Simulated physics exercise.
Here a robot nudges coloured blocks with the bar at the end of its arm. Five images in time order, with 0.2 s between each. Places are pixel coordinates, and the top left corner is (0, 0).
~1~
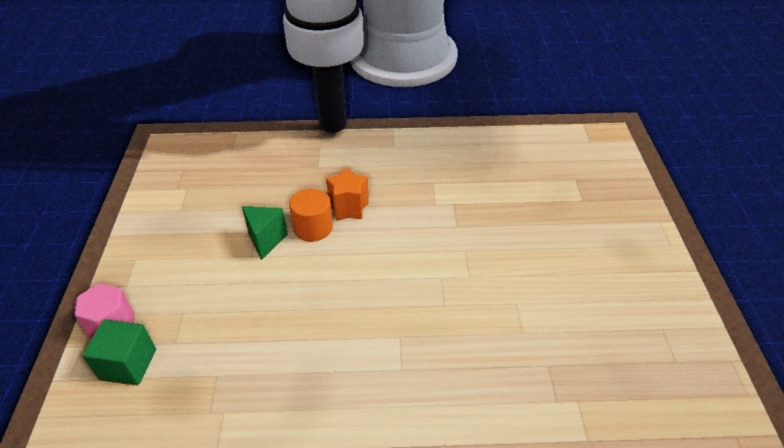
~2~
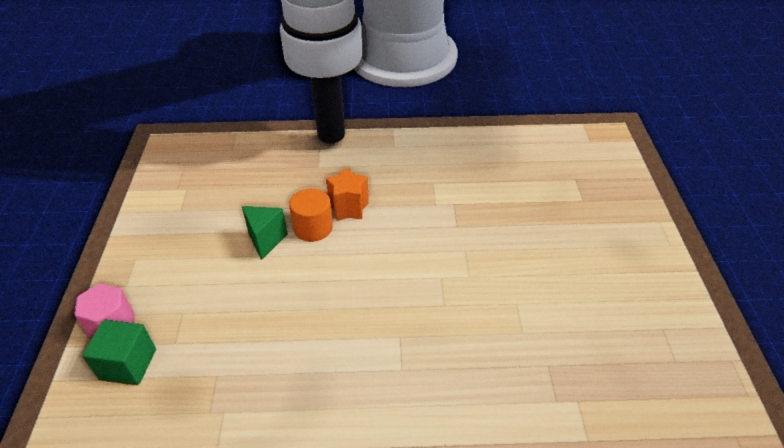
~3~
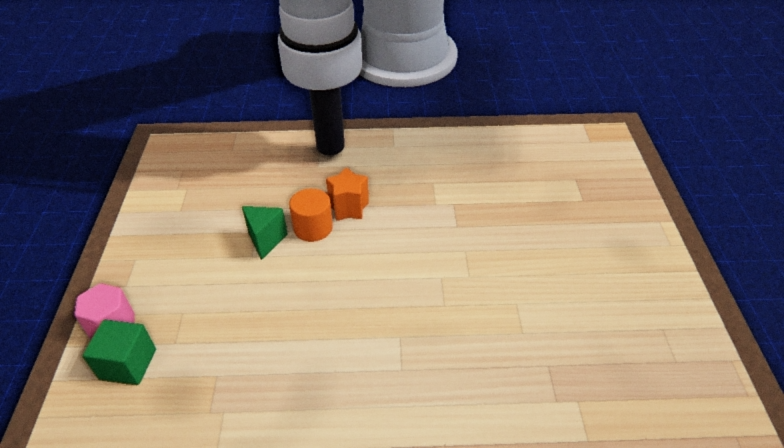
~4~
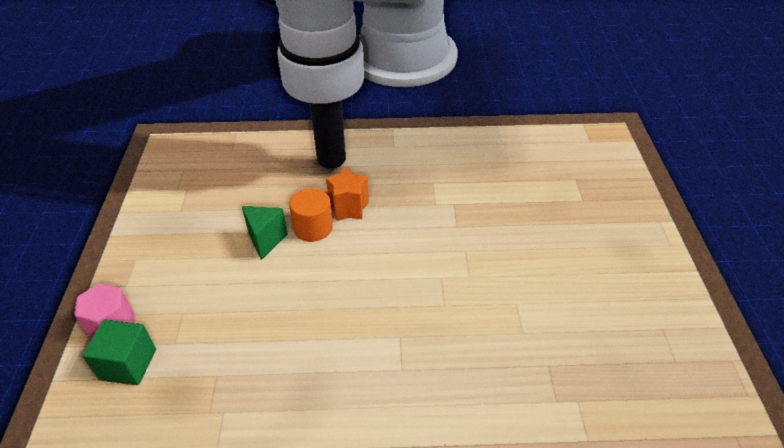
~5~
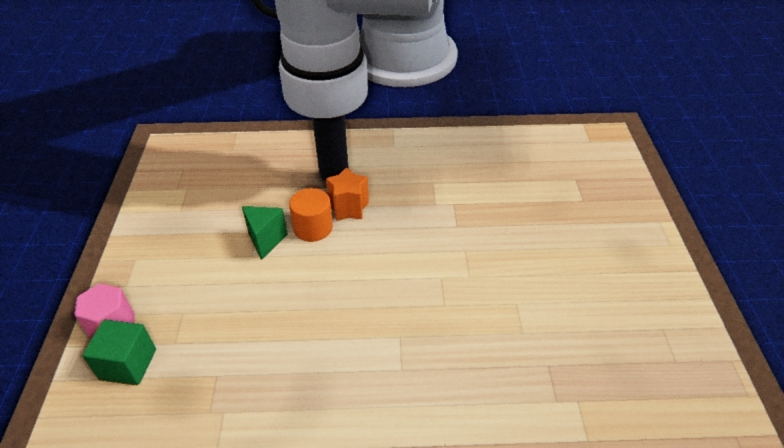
The clip shows a robot arm's black bar moving a short way forward over a wooden board toward an orange star and orange cylinder, while they, a green triangle, a green cube and a pink block stay still.
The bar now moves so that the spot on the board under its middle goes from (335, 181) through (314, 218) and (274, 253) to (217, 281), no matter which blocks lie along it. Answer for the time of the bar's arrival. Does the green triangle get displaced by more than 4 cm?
Yes
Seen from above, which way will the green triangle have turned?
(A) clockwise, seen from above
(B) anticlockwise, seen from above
My pick is A.
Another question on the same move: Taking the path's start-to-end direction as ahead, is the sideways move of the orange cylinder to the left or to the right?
To the path's left.
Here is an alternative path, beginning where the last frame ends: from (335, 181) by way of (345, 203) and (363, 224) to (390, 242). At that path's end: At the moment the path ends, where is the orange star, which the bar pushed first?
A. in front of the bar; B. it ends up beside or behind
A - in front of the bar.
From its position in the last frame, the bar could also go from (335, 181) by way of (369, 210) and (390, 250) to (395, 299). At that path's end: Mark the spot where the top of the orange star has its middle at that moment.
The answer is (353, 223).
What follows on the original path. One third of the way, bar (313, 212); orange cylinder (300, 218); orange star (349, 188), turned 35° anticlockwise.
Two thirds of the way, bar (270, 247); green triangle (227, 226), turned 45° clockwise; orange cylinder (281, 254); orange star (349, 188), turned 35° anticlockwise.
At the end, bar (215, 274); green triangle (205, 231), turned 135° clockwise; orange cylinder (280, 255); orange star (349, 188), turned 35° anticlockwise.
